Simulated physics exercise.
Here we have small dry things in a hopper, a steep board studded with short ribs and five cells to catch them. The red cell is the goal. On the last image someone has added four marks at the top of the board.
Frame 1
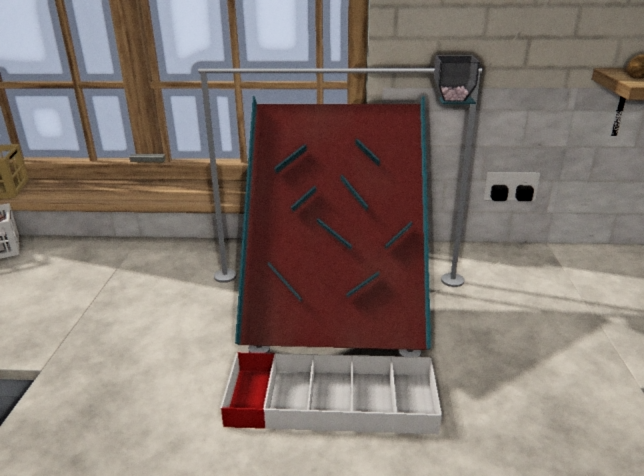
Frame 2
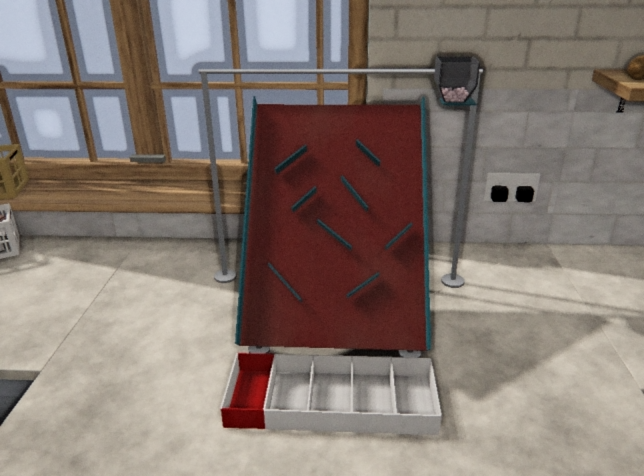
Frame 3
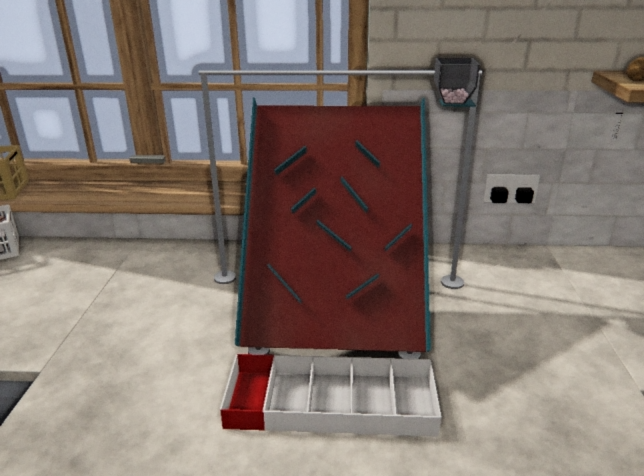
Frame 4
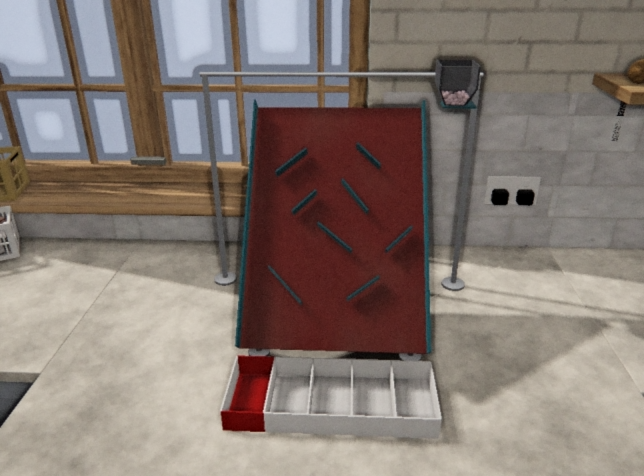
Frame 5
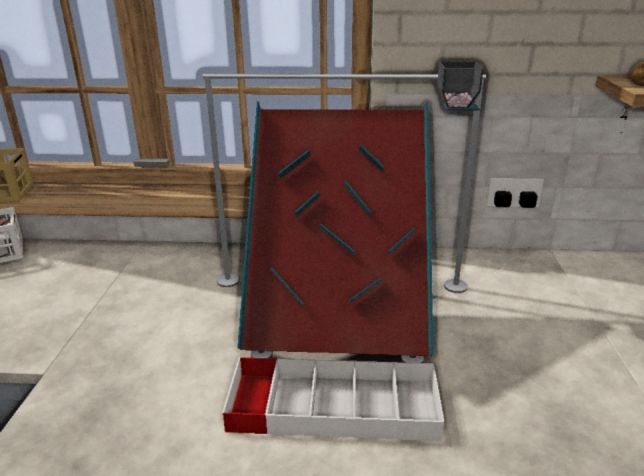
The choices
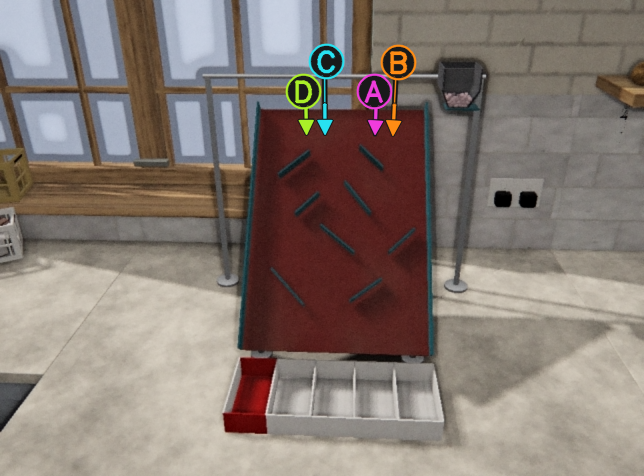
A steep dark red board with teal edges and eight short ribs stands on a pale stone surface, seen from the front and slightly above, before a wood-framed window and grey brick wall. A dark hopper holding small pinkish pieces hangs at the upper right of a metal frame, above a white tray with a red left cell. Nothing on the board moves, while the view shifts very slightly.
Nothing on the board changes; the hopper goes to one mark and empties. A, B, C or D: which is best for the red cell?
Go for D.
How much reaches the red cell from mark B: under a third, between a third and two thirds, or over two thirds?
Under a third.
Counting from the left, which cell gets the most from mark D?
It is the first one.
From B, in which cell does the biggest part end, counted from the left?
It is the second one.
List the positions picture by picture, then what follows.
In the first frame, hopper at (454, 92), sugar pearls, door shut.
In the second frame, ribs (275, 169) to (306, 145), (357, 140) to (380, 162), (292, 208) to (316, 187).
In the third frame, ribs (341, 177) to (367, 208), (317, 221) to (351, 248), (386, 248) to (412, 224).
In the fourth frame, ribs (268, 266) to (301, 302), (347, 298) to (379, 276).
In the fifth frame, red cell at (245, 422), number 1 of 5 from the left.
On the marked copy, mark A meets the board at (375, 129); mark B meets the board at (393, 130); mark C meets the board at (324, 129); mark D meets the board at (306, 129).
With A, a stray few in the red cell, about half in other cells, about half outside the box.
With B, a stray few in the red cell, about half in other cells, about half outside the box.
With C, a stray few in the red cell, about a quarter in other cells, about two thirds outside the box.
With D, about a third in the red cell, about a quarter in other cells, about half outside the box.
